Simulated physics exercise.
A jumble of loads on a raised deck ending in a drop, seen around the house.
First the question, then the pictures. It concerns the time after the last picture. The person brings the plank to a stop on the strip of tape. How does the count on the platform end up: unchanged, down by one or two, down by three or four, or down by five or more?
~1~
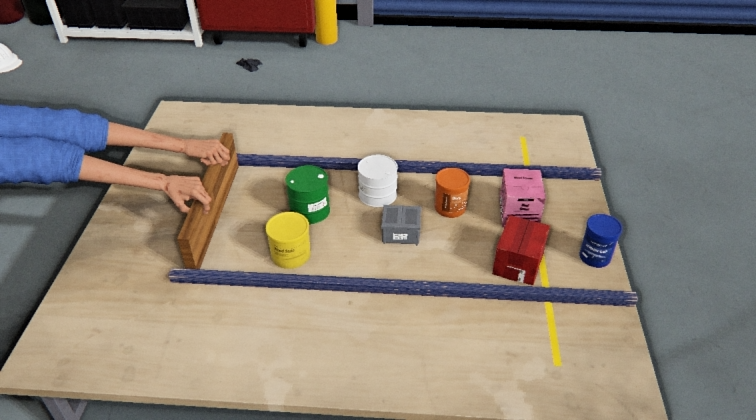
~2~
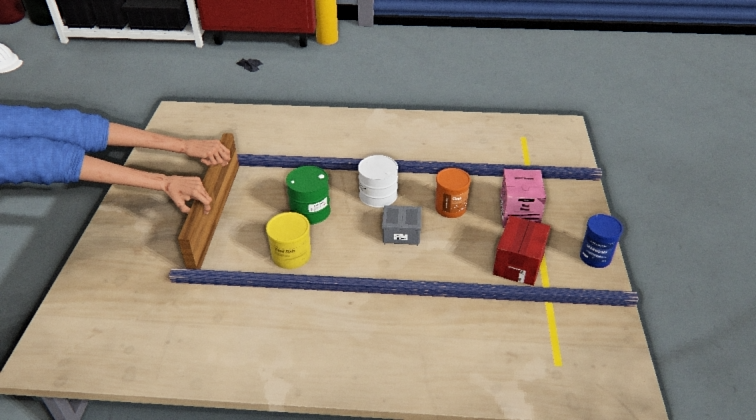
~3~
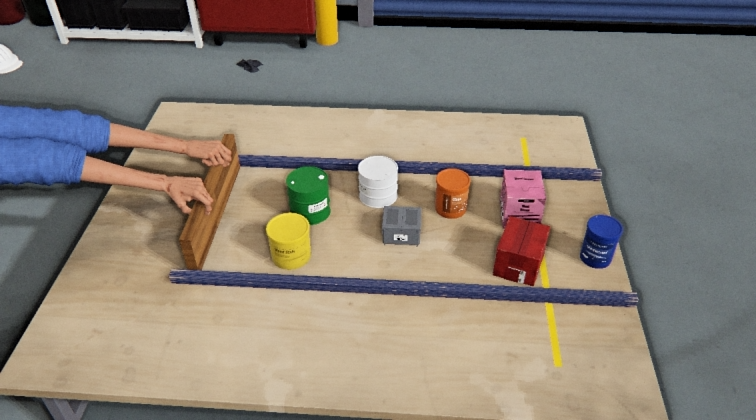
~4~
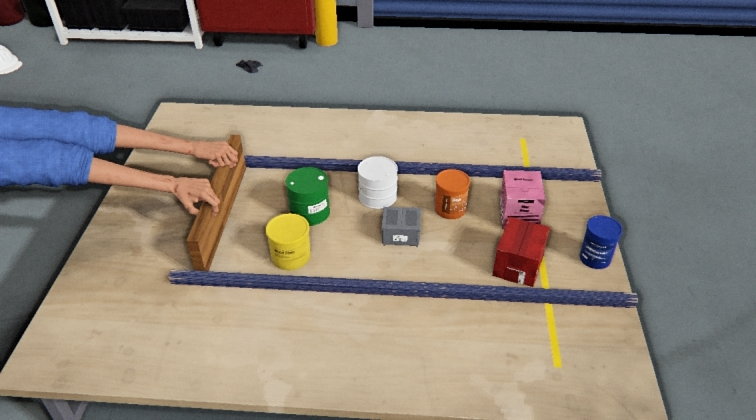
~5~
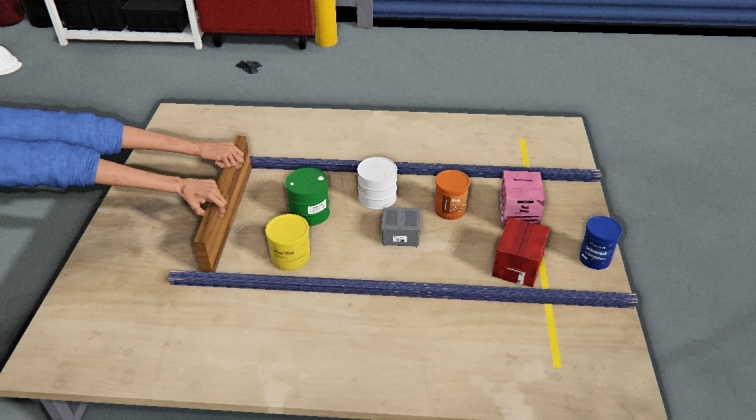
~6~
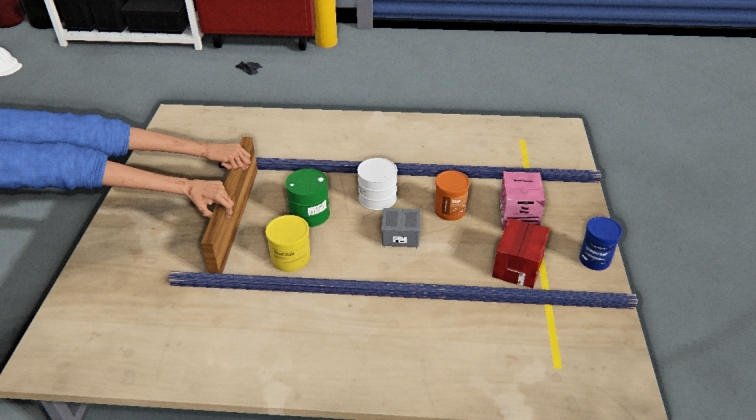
The drop count fails to reach three, yet is not nil.
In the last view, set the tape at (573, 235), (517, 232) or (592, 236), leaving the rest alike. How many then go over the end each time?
Try 1: 4; try 2: 0; try 3: 5.
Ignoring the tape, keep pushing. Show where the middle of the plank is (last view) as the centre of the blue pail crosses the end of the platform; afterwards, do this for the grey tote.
Middle: Roughly (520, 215); roughly (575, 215).
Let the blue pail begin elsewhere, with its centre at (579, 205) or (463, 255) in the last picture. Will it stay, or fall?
In order, it drops down; is not lost.
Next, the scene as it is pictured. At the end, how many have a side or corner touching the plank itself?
Counting them up gives 3.
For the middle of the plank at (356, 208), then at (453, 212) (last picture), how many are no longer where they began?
Tally: 4; 7.
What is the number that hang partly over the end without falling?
2 overhanging.
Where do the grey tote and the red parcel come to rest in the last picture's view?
The grey tote stops around (582, 242); the red parcel around (620, 263).
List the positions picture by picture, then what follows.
Blue pail (600, 241); pink box (521, 199); red parcel (521, 250); plank (211, 199); tape (537, 231), in the first picture.
Pink box (522, 199); plank (212, 199), in the second picture.
Red parcel (521, 251); green canister (309, 196), in the third picture.
Blue pail (600, 243); yellow pail (289, 242), in the fourth picture.
Pink box (521, 201); grey tote (401, 227), in the fifth picture.
Blue pail (600, 244); pink box (521, 201); red parcel (521, 253); plank (233, 203); tape (537, 233), in the sixth picture.
A little later, none off yet; blue pail at rest near (600, 244); pink box at rest near (521, 201); red parcel at rest near (521, 253).
Next, none off yet; blue pail at rest near (600, 244); pink box shifted about its own width near (563, 208); red parcel shifted about its own width near (557, 260).
When it is over, the number that fall off is one or two; down, blue pail.
